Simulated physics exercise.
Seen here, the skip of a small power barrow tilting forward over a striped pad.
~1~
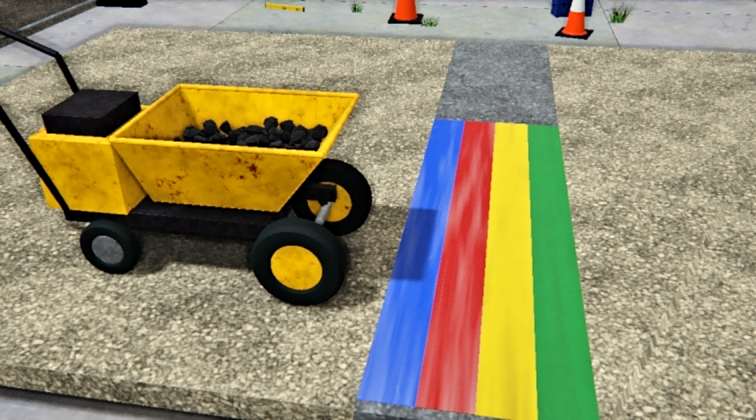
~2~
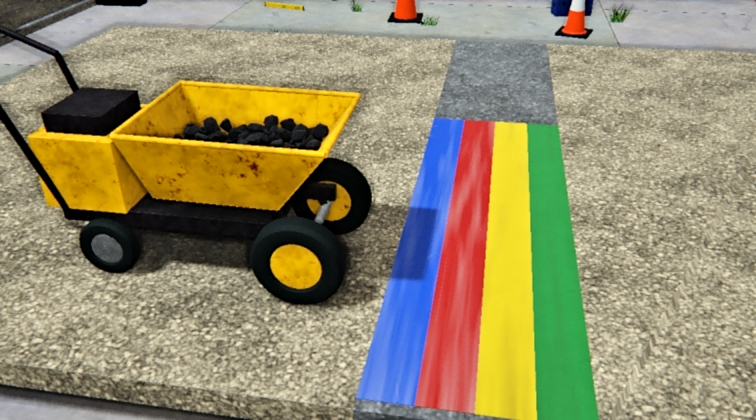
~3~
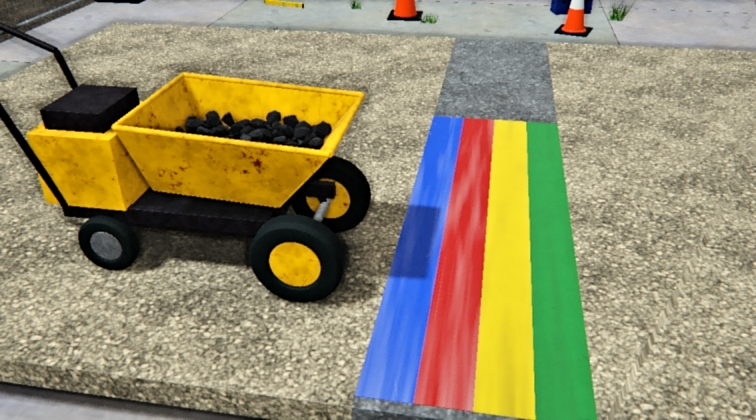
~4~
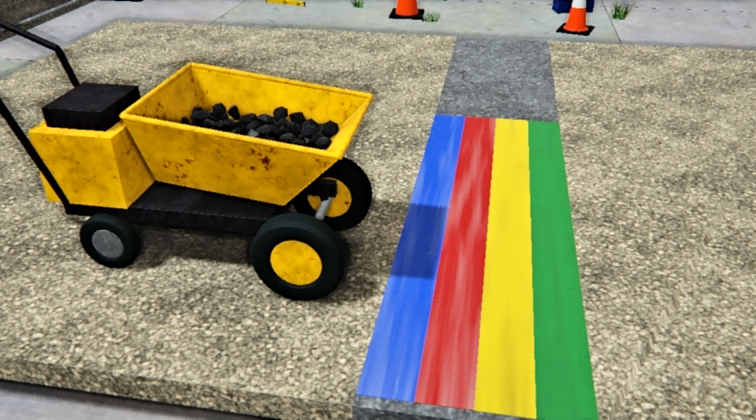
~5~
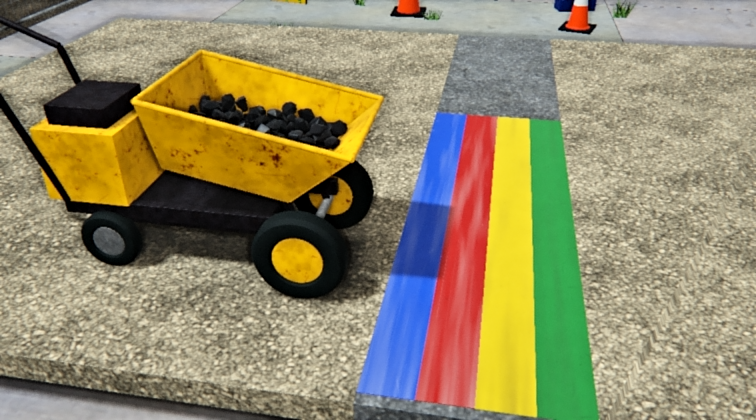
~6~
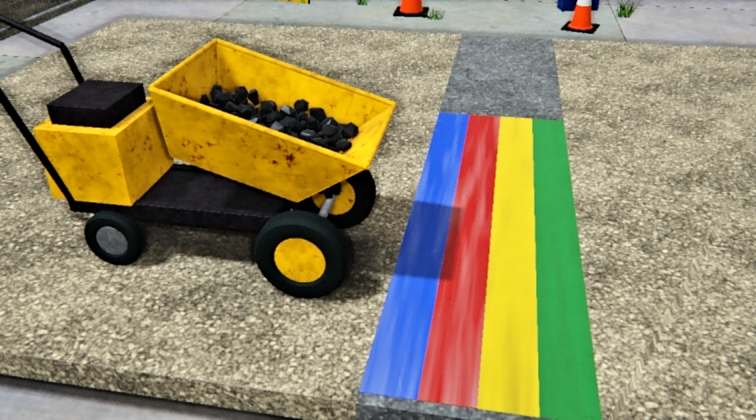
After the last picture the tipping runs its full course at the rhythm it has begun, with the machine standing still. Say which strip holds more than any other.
Most covered: The red band.
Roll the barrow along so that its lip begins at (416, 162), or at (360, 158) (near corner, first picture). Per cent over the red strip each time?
In turn 0 and 20 in a hundred.
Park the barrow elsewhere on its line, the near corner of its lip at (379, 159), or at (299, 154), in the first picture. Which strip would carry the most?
First the yellow strip, then that red strip.
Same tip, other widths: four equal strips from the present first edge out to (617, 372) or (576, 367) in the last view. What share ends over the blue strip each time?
Roughly 10 per cent, and 0 per cent.
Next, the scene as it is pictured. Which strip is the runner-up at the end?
It is the yellow one.
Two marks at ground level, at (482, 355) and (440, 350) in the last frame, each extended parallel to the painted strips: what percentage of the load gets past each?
The first gives 40 %, the second 80 %.
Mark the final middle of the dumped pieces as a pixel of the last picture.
At about (483, 270).
Soon, skip tipped steeply; all in the skip.
A while on, skip tipped right over; most in the skip; a stray few over the blue strip; about a quarter over the red strip; a stray few over the yellow strip.
Towards the end, skip tipped right over; a small part in the skip; a small part over the blue strip; about half over the red strip; about a quarter over the yellow strip; a small part over the green strip; a stray few off the paint.
Finally, skip tipped right over; a small part in the skip; a small part over the blue strip; about half over the red strip; about a quarter over the yellow strip; a small part over the green strip; a stray few off the paint.
